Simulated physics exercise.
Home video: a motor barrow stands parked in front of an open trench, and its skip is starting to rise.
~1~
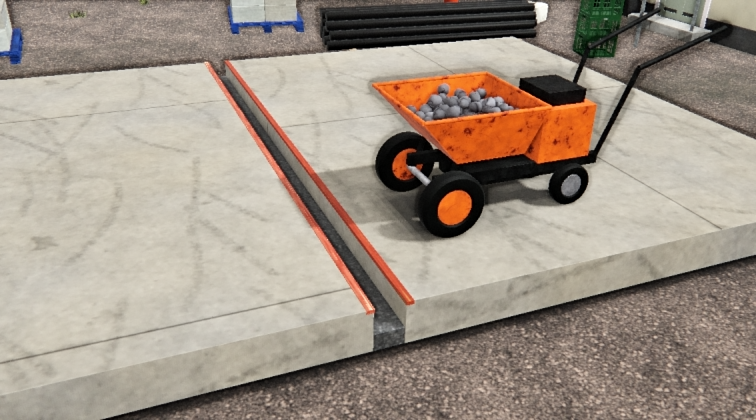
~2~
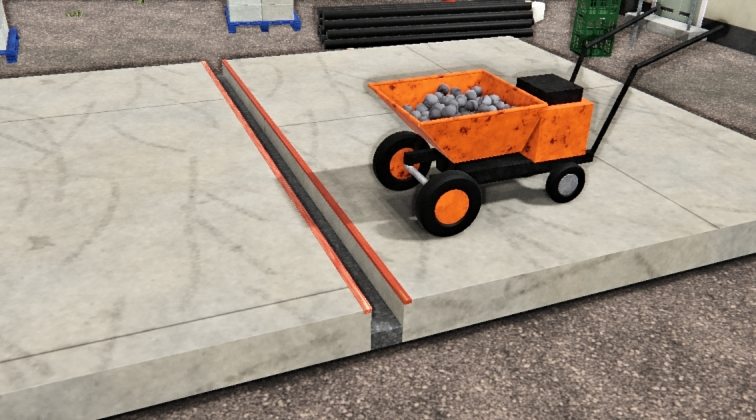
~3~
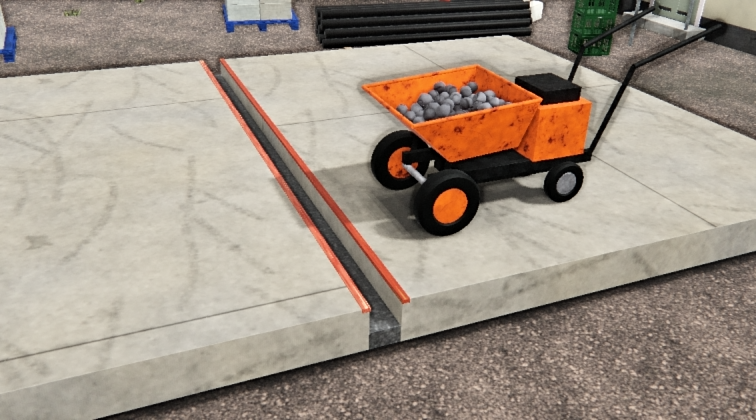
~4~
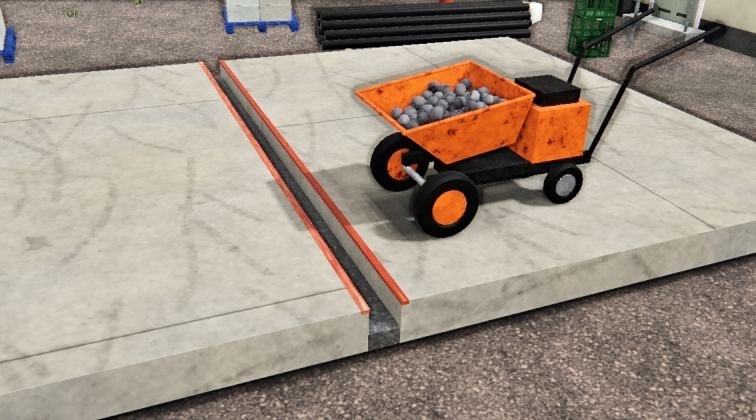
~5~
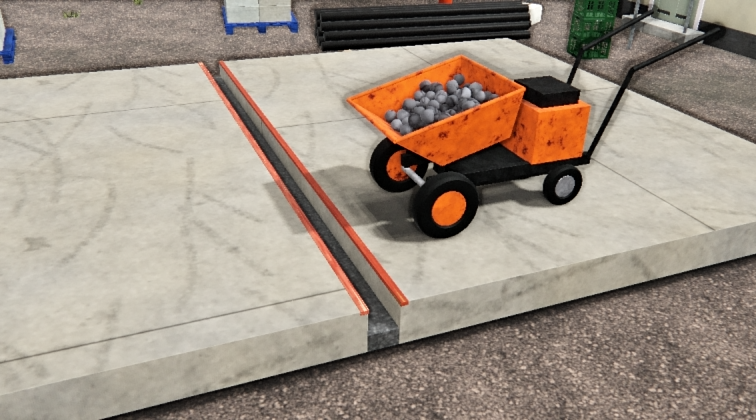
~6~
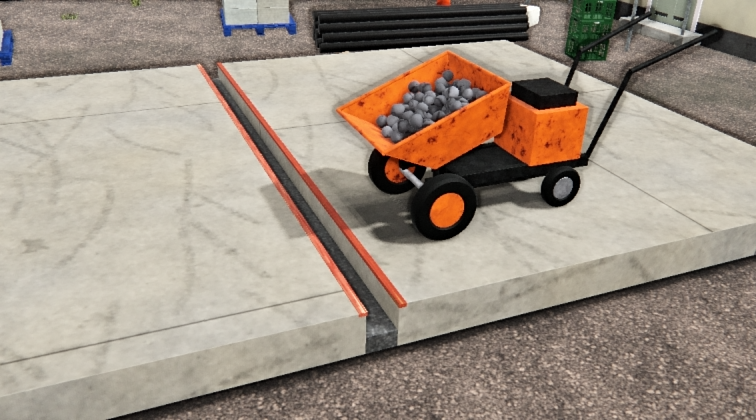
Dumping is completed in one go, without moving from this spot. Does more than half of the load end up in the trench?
No, minority in.
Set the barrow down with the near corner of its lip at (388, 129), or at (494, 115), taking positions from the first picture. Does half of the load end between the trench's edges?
Try one: The lesser share. Try two: The lesser share.
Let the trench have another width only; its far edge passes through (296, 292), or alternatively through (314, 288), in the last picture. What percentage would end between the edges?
The first case gives around 100 percent, and the second around 90 percent.
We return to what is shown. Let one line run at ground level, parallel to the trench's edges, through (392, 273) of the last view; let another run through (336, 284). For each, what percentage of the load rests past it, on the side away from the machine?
The first comes to 90 %, the second to 40 %.
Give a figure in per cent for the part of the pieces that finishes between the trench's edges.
Result: Around 35 in a hundred.
Shortly afterwards, skip tipped steeply; the whole lot in the skip.
Next, skip tipped right over; near half in the skip; near a quarter in or heaped over the trench; near a third beyond it.
Some moments later, skip tipped right over; a little in the skip; near a third in or heaped over the trench; near half beyond it.
In the end, skip tipped right over; a little in the skip; near a third in or heaped over the trench; near half beyond it.
